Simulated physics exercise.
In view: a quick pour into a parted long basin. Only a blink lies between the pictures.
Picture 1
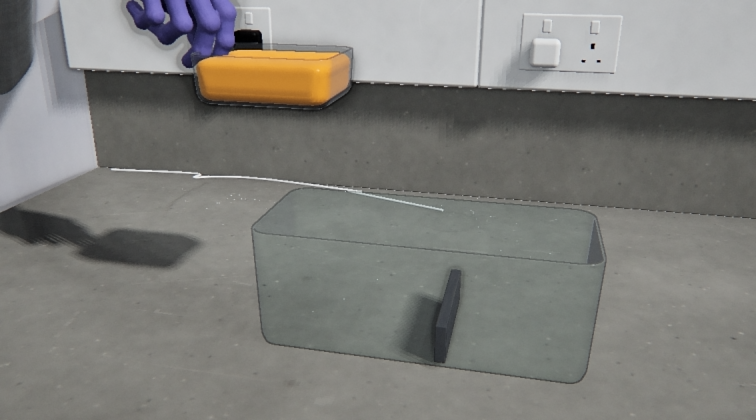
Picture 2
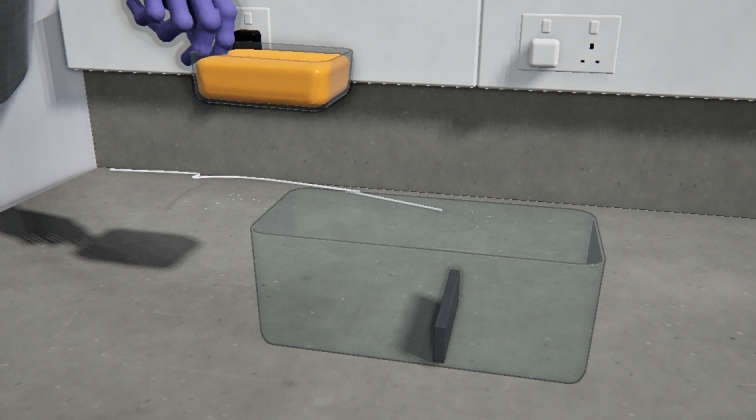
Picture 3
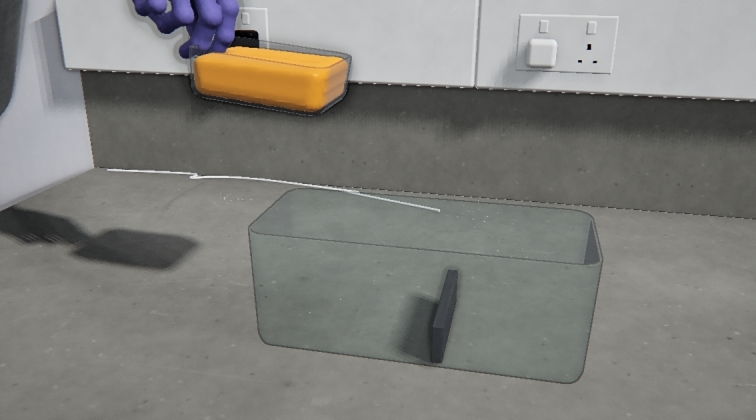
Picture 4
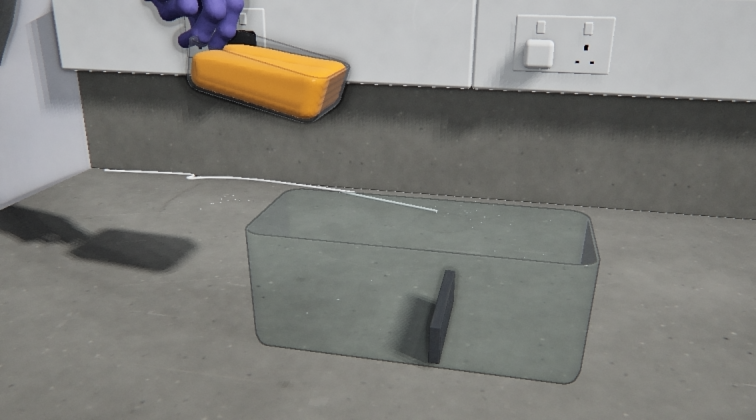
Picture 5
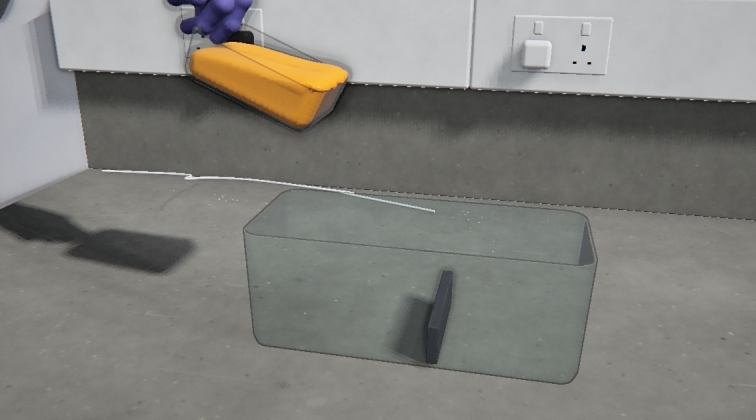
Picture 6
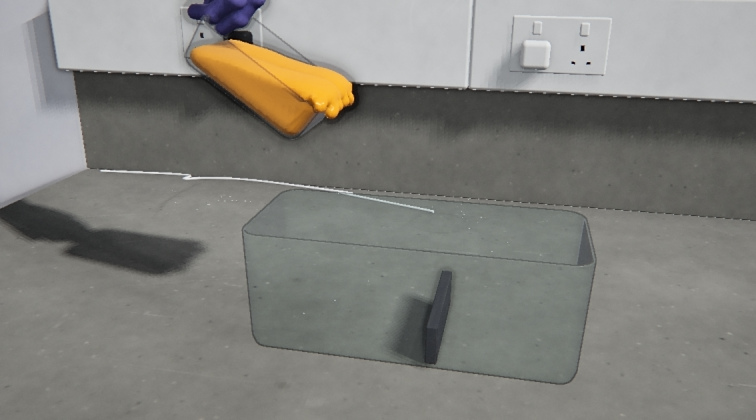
On a grey counter, a purple hand tilts a clear container of orange juice rightward.
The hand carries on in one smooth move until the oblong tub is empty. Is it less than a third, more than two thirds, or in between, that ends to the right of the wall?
The share right of the wall is not even a third.
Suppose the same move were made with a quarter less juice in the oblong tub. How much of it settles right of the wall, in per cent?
Close to 5 per cent.
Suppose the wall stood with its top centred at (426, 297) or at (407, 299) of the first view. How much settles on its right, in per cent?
The first gives 10 %, the second 35 %.
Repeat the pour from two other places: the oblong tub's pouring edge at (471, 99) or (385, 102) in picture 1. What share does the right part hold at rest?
First some 80, then 10 per cent.
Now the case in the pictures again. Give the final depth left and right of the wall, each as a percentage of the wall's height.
The left part 40 per cent, the right part 10.
A moment on, the oblong tub is tipped right over and 5 per cent is still to pour, 57 is left of the wall and 0 right of it.
Next, the oblong tub is tipped right over and 0 per cent is still to pour, 82 is left of the wall and 4 right of it.
Then the oblong tub is tipped right over and 0 per cent is still to pour, 82 is left of the wall and 10 right of it.
Later the oblong tub is tipped right over and 0 per cent is still to pour, 82 is left of the wall and 10 right of it.
In the end 82 per cent lies left of the wall, 10 right of it and 7 outside.
